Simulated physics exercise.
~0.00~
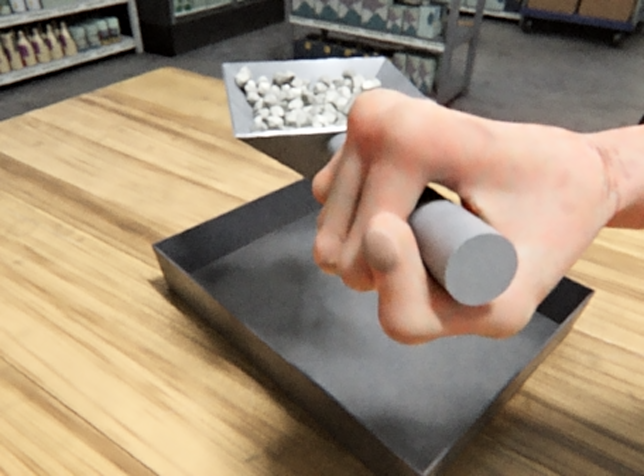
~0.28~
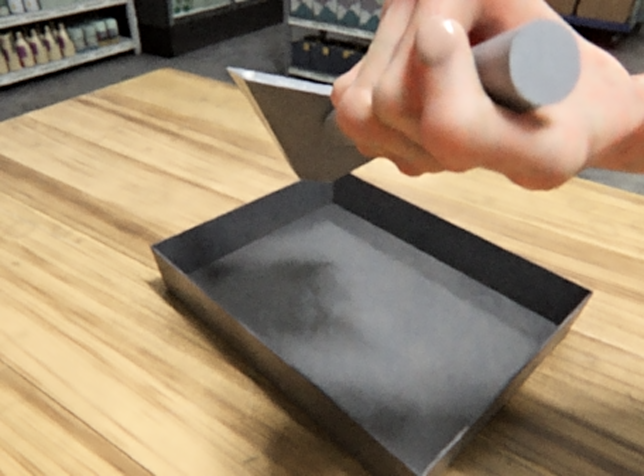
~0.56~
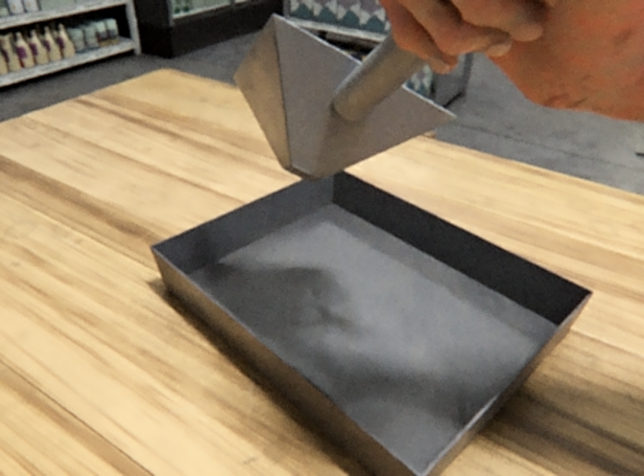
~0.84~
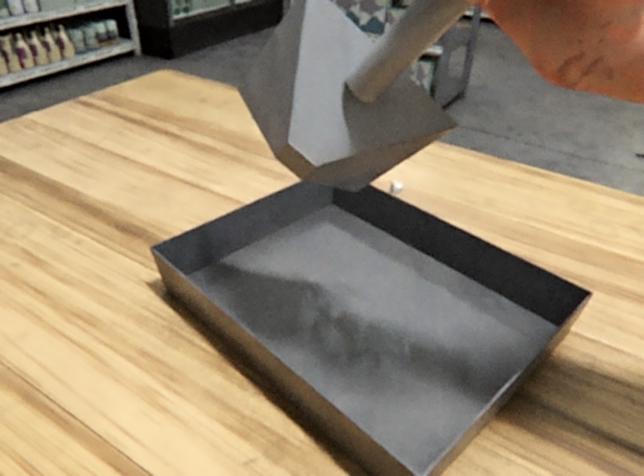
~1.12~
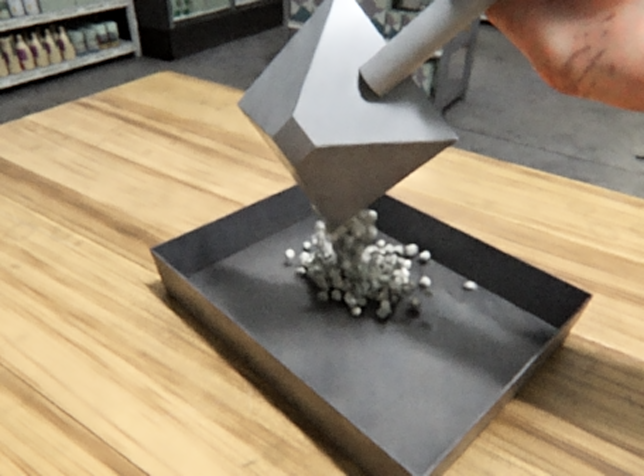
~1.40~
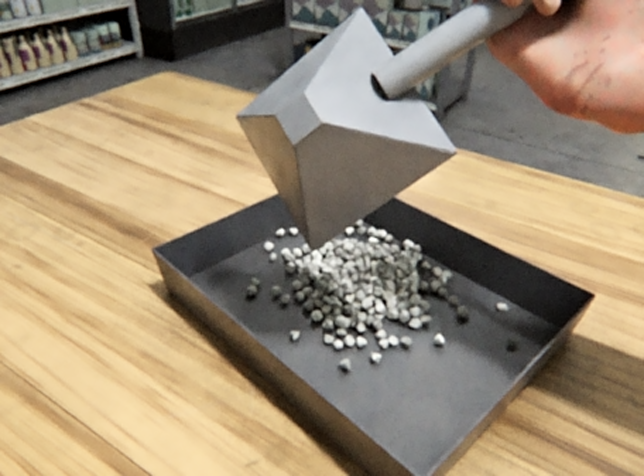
In the video, a hand tilts a gray metal scoop of small whitish pieces above a dark rectangular tray on a wooden table until the pieces pour out, spreading into a loose pile inside the tray beneath the upturned scoop.
